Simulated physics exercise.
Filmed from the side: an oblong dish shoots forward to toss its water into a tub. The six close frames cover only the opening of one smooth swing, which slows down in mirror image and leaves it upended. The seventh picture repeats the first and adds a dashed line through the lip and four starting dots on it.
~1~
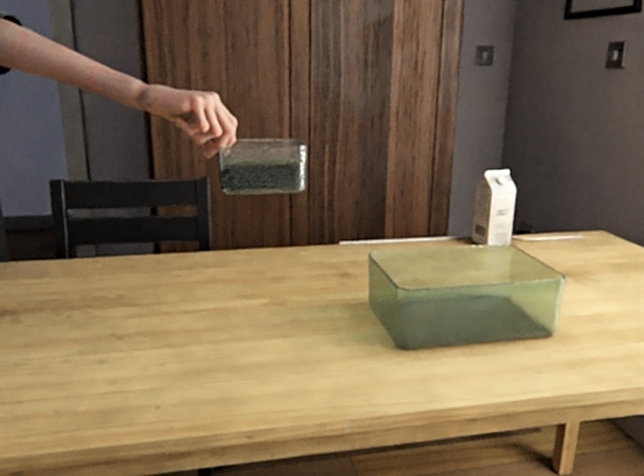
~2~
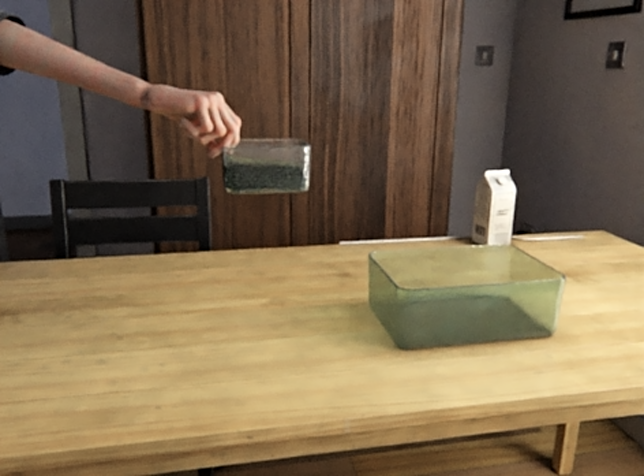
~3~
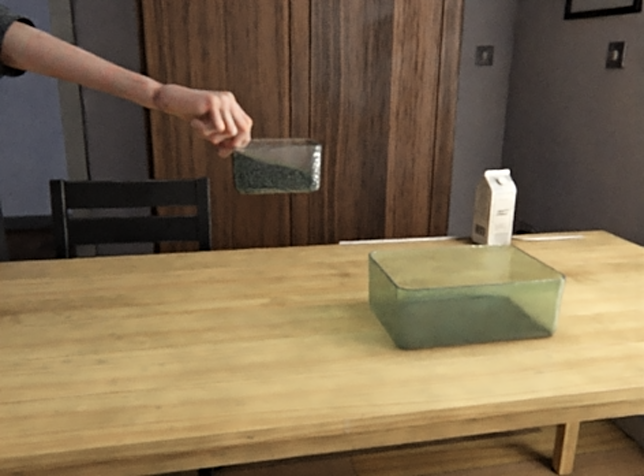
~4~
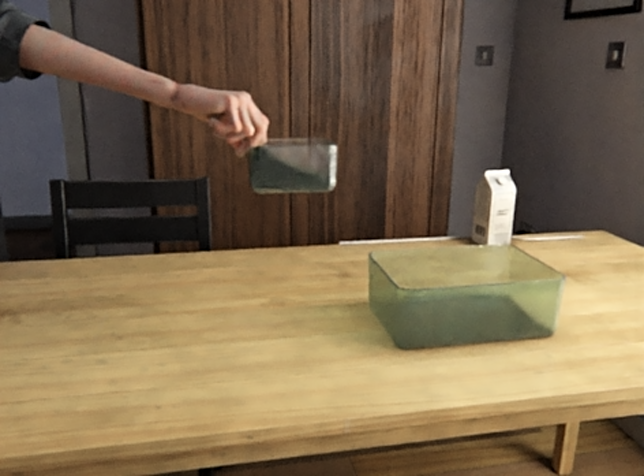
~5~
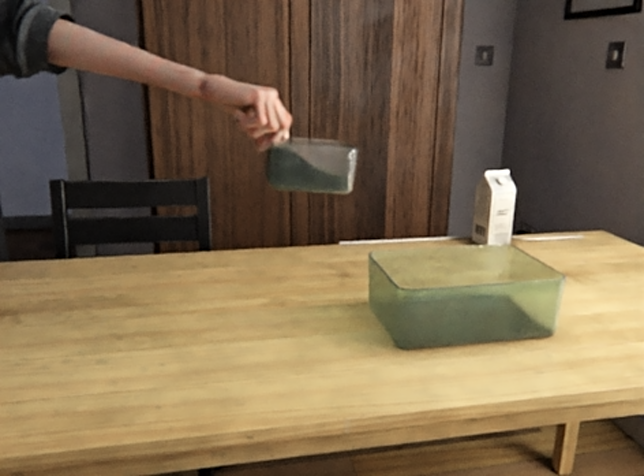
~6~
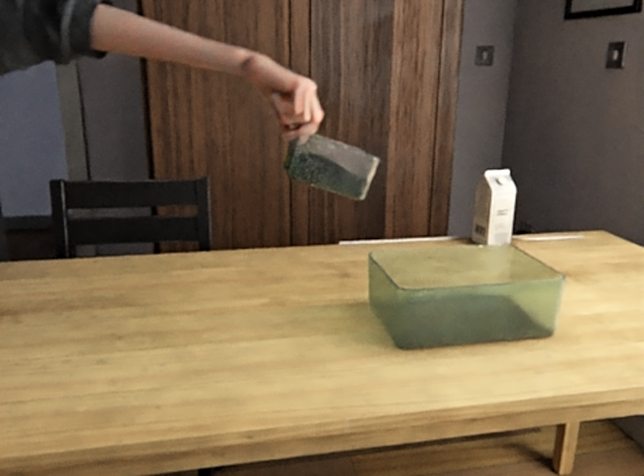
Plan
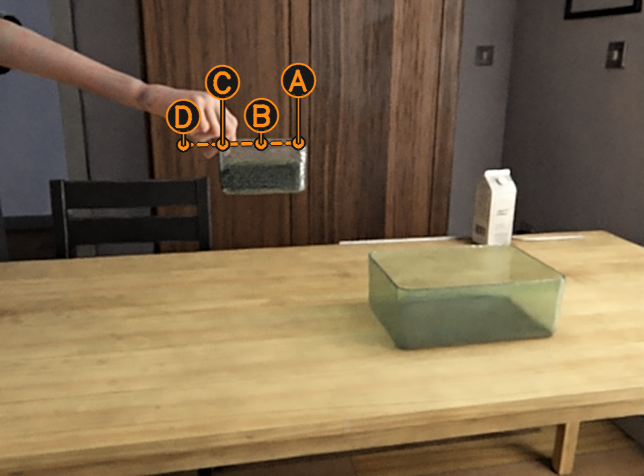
A hand reaching in from the left carries a small clear oblong dish of dark greenish contents rightward above a pale wooden table, seen from the side in a room with grey walls. A larger green-tinted tub sits right of centre, with a white carton behind it, a black chair at left and brown wooden panelling beyond. The dish moves level, then tilts its right end downward, while the view stays still.
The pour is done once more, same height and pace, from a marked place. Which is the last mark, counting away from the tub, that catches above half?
The limit is C.
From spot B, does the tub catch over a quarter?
Yes, it does.
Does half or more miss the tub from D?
Yes, that goes wrong.
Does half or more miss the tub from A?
No.
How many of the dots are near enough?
Three.
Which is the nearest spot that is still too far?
That would be D.
On the marked copy, A at (298, 142); B at (261, 143); C at (222, 144); D at (183, 144).
For spot A, about 91 % lands in the tub, 4 % falls short and 5 % goes beside or beyond.
For spot B, about 77 % lands in the tub, 14 % falls short and 9 % goes beside or beyond.
For spot C, about 66 % lands in the tub, 28 % falls short and 6 % goes beside or beyond.
For spot D, about 35 % lands in the tub, 60 % falls short and 5 % goes beside or beyond.
